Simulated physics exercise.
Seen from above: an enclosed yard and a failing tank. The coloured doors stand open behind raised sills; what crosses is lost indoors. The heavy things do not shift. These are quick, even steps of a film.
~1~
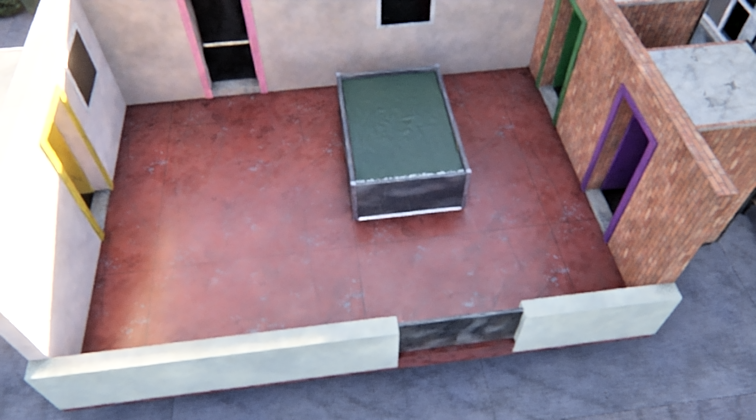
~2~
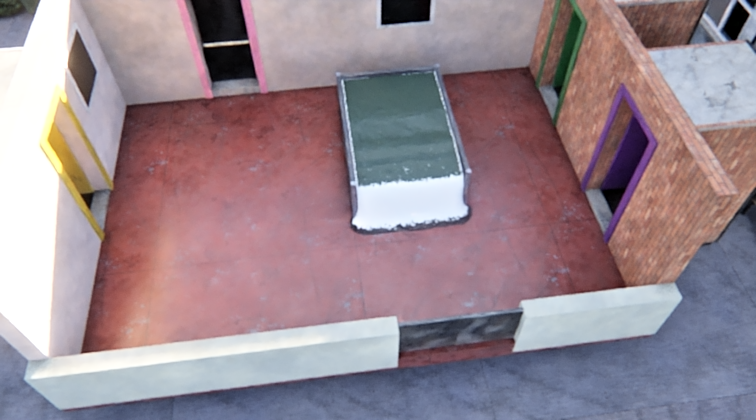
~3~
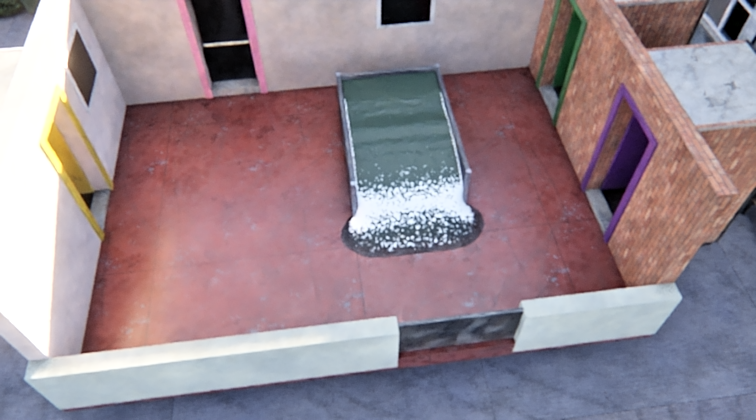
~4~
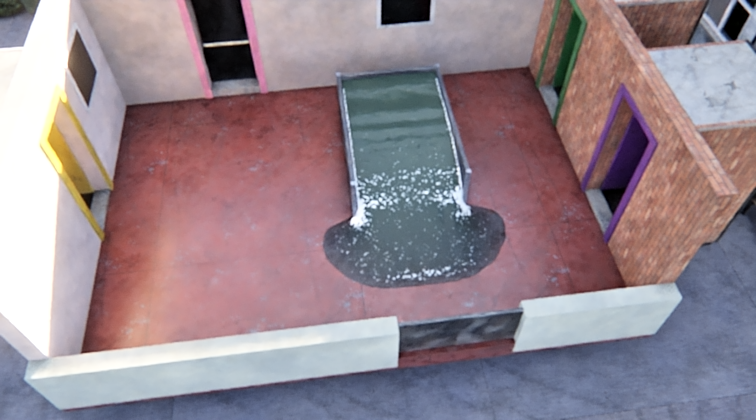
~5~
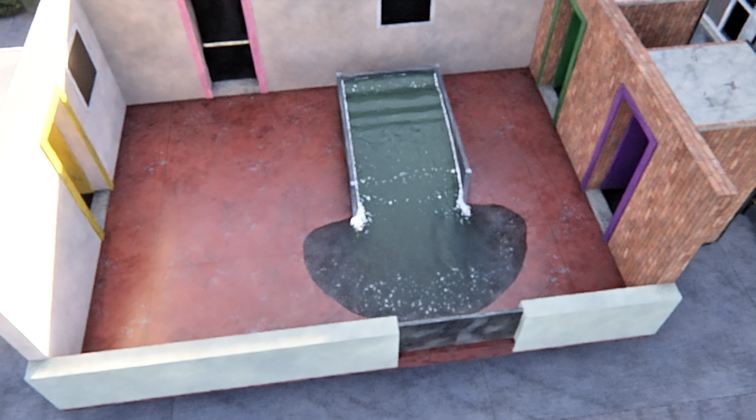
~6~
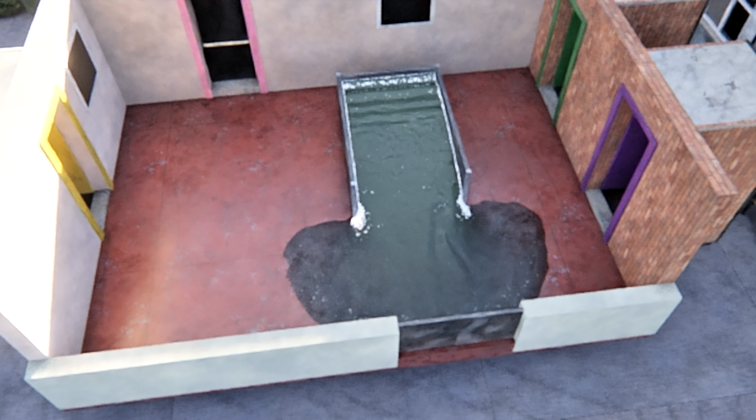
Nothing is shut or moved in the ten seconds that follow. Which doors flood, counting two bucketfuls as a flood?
One by one: The pink door admits no more than that; the purple door lets in a lot; the green door lets in a lot; the yellow door lets in a lot.
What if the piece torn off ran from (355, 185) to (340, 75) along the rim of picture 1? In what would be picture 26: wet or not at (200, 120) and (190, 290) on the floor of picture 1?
In that order: Awash, awash.
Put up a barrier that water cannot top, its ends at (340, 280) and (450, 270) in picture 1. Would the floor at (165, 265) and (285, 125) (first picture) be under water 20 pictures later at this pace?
In turn: Awash, dry.
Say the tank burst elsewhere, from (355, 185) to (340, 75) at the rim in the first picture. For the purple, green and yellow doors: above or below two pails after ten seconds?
The purple one takes more; the green one keeps below it; the yellow one goes over.
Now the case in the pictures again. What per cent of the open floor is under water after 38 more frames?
Some 85 per cent.
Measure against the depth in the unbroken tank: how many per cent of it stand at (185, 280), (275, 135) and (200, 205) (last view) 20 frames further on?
About 6, 0 and 0 per cent.
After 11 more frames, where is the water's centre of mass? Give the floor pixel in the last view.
Roughly at (412, 243).
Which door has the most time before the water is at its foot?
Last comes the pink one.
A moment on, water covers 25 % of the floor; the pink door not reached, the purple door not reached, the green door not reached, the yellow door not reached.
Next, water covers 30 % of the floor; the pink door not reached, the purple door wet at the sill, nothing in, the green door not reached, the yellow door not reached.
Then, water covers 60 % of the floor; the pink door not reached, the purple door under two buckets in, the green door wet at the sill, nothing in, the yellow door wet at the sill, nothing in.
Later, water covers 85 % of the floor; the pink door wet at the sill, nothing in, the purple door over two buckets in, the green door wet at the sill, nothing in, the yellow door over two buckets in.
In the end, water covers 100 % of the floor; the pink door wet at the sill, nothing in, the purple door over two buckets in, the green door over two buckets in, the yellow door over two buckets in.
